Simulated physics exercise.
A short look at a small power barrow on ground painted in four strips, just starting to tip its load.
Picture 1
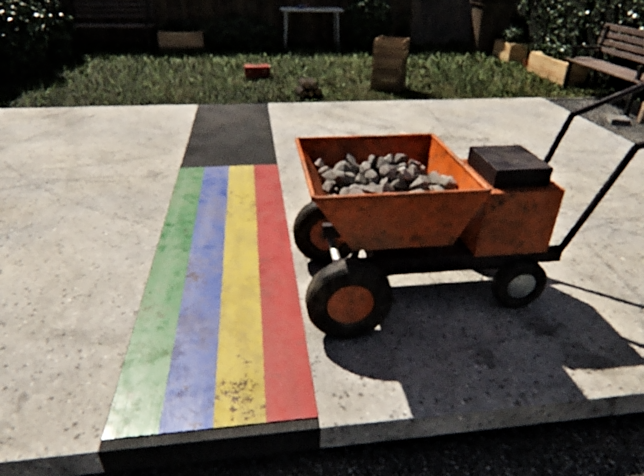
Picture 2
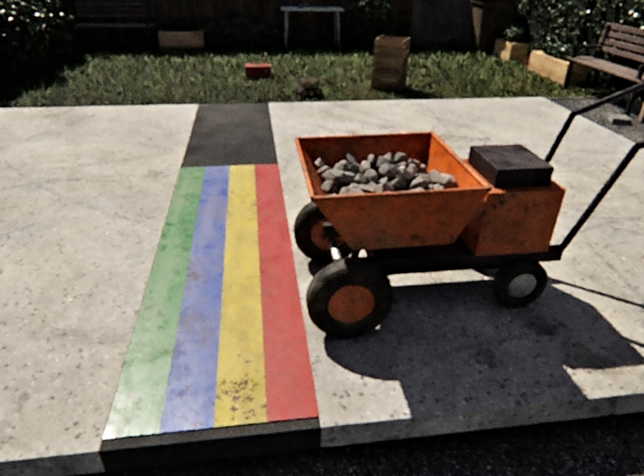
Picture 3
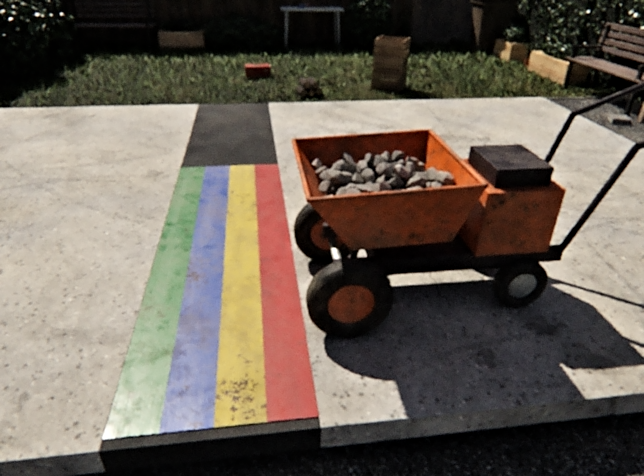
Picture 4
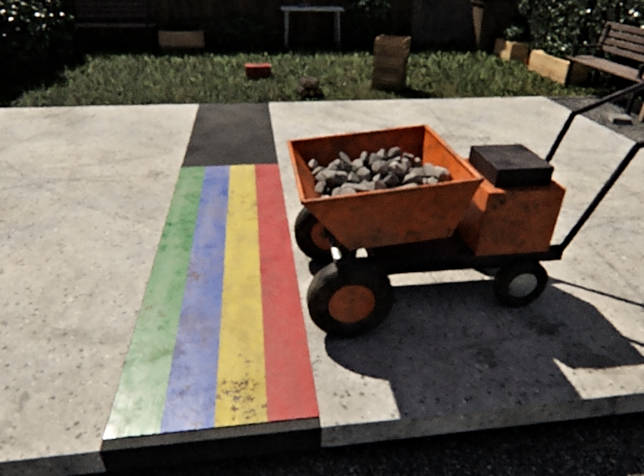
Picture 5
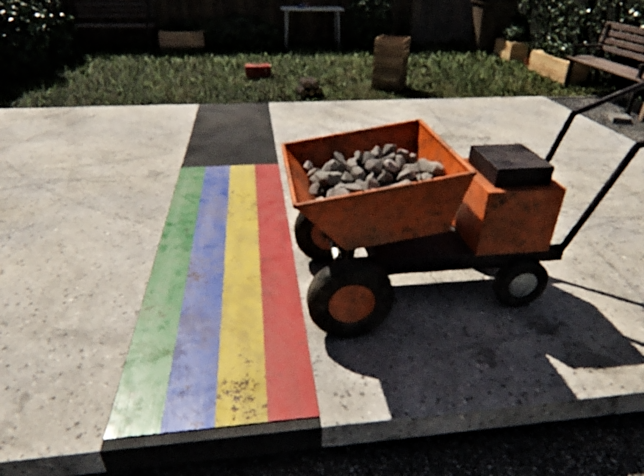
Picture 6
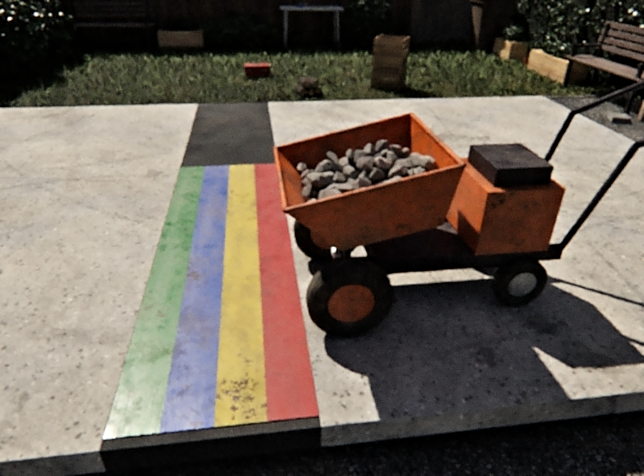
An orange skip filled with broken grey stones sits level on a small power barrow, then tilts slightly toward the left, its lip lowering beside ground painted in green, blue, yellow and red strips while the wheels stay still.
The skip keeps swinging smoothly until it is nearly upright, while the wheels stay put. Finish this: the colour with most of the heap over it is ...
... Blue.
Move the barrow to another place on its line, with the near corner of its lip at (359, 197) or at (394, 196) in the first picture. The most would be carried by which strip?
Spot 1 - the strip in yellow; spot 2 - the red one.
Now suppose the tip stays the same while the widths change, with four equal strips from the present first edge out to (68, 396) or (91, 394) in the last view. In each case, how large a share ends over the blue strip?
Respectively 30 and 40 percent.
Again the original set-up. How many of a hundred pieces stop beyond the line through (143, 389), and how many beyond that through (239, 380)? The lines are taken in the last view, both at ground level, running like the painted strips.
About 20 percent, then about 80 percent.
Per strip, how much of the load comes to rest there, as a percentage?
Red: About 0; yellow: About 15; blue: About 40; green: About 20.
Shortly afterwards, skip tipped well over; the whole lot in the skip.
Next, skip tipped steeply; all but a few in the skip; only a few over the yellow strip; only a few over the blue strip.
Some moments later, skip tipped right over; near a third in the skip; a little over the yellow strip; near a quarter over the blue strip; a little over the green strip; a little off the paint.
In the end, skip tipped right over; near a quarter in the skip; none at all over the red strip; a little over the yellow strip; near a third over the blue strip; near a quarter over the green strip; a little off the paint.
